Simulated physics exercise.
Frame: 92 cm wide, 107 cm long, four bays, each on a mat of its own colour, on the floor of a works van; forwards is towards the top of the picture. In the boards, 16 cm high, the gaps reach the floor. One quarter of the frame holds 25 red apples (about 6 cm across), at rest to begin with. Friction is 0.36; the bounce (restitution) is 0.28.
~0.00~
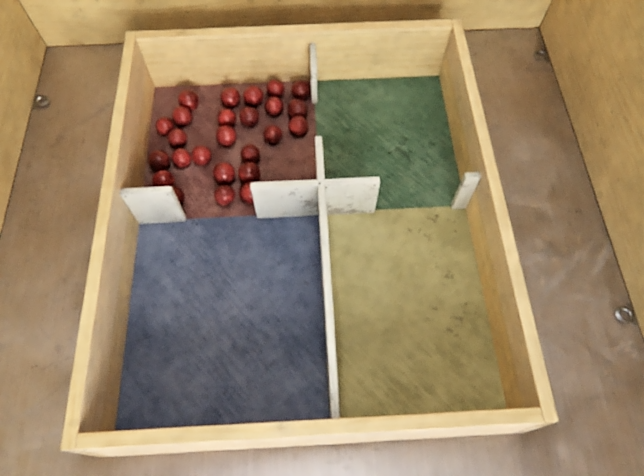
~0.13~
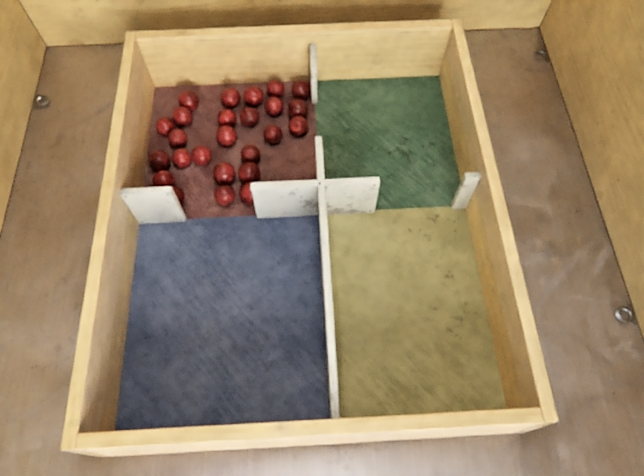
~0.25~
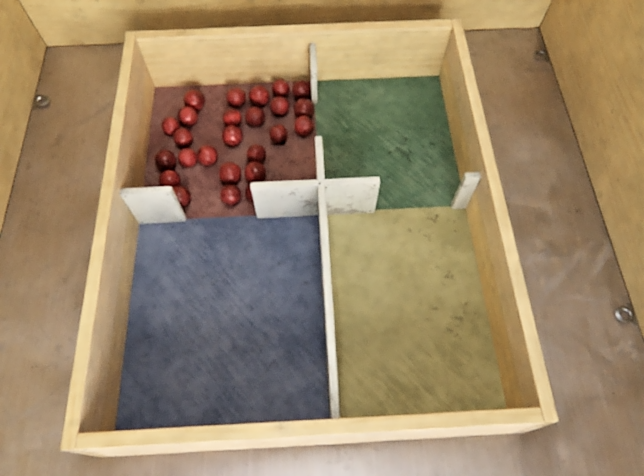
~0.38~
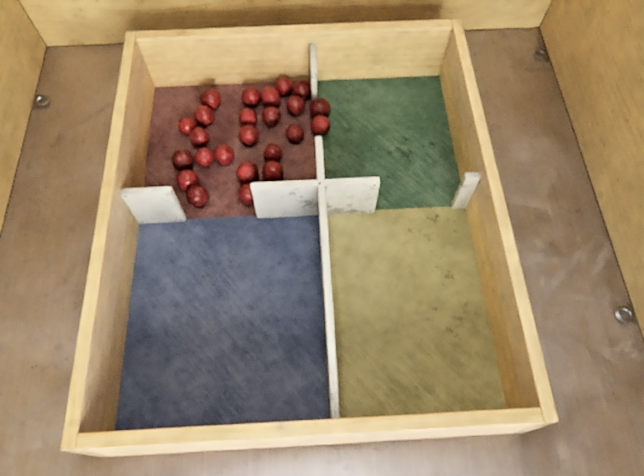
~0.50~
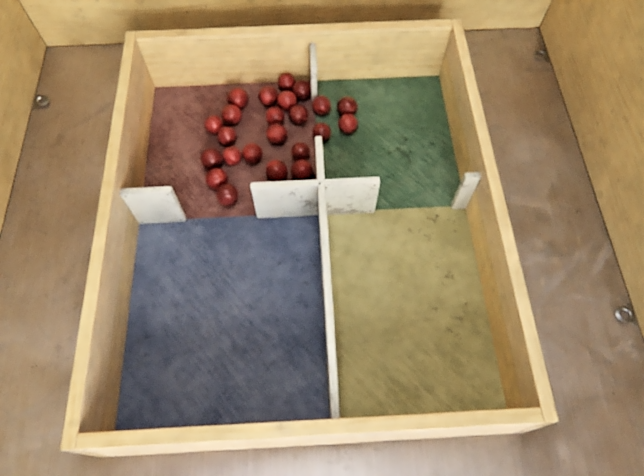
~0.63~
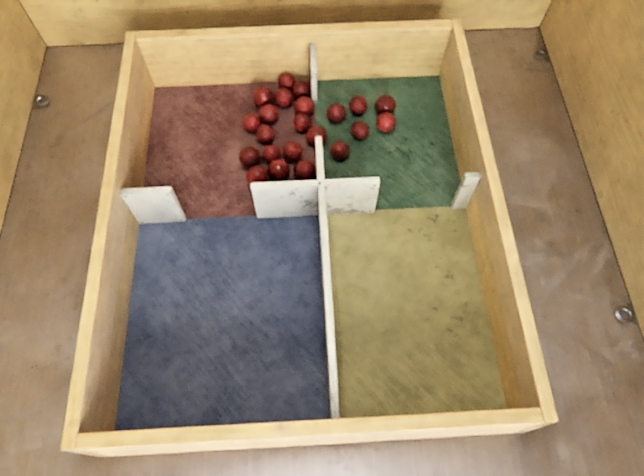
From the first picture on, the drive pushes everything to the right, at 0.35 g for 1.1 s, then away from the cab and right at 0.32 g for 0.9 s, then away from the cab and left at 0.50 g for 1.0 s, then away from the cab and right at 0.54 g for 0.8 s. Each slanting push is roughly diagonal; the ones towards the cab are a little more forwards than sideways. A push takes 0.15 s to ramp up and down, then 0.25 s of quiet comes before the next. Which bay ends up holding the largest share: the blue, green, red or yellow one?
The yellow one.
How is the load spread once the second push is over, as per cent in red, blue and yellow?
By that time it's red at 20 percent, blue at 0 percent and yellow at 20 percent.
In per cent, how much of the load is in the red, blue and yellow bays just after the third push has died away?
By that time it's red at 20 percent, blue at 20 percent and yellow at 40 percent.
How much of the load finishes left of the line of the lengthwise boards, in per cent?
I'd say close to 40 per cent.
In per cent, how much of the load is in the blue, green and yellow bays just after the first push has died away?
Blue 0, green 60, yellow 0 %.
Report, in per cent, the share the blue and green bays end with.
About: Blue 40, green 0 per cent.
After push 1 (1.34 s), 8 in the red bay, 16 in the green bay and 1 in the yellow bay.
After push 2 (2.49 s), 6 in the red bay, 14 in the green bay and 5 in the yellow bay.
After push 3 (3.74 s), 4 in the red bay, 5 in the blue bay, 7 in the green bay and 9 in the yellow bay.
After push 4 (4.79 s), 9 in the blue bay, 1 in the green bay and 15 in the yellow bay.
When it is over (at 5.52 s), 9 in the blue bay, 1 in the green bay and 15 in the yellow bay.
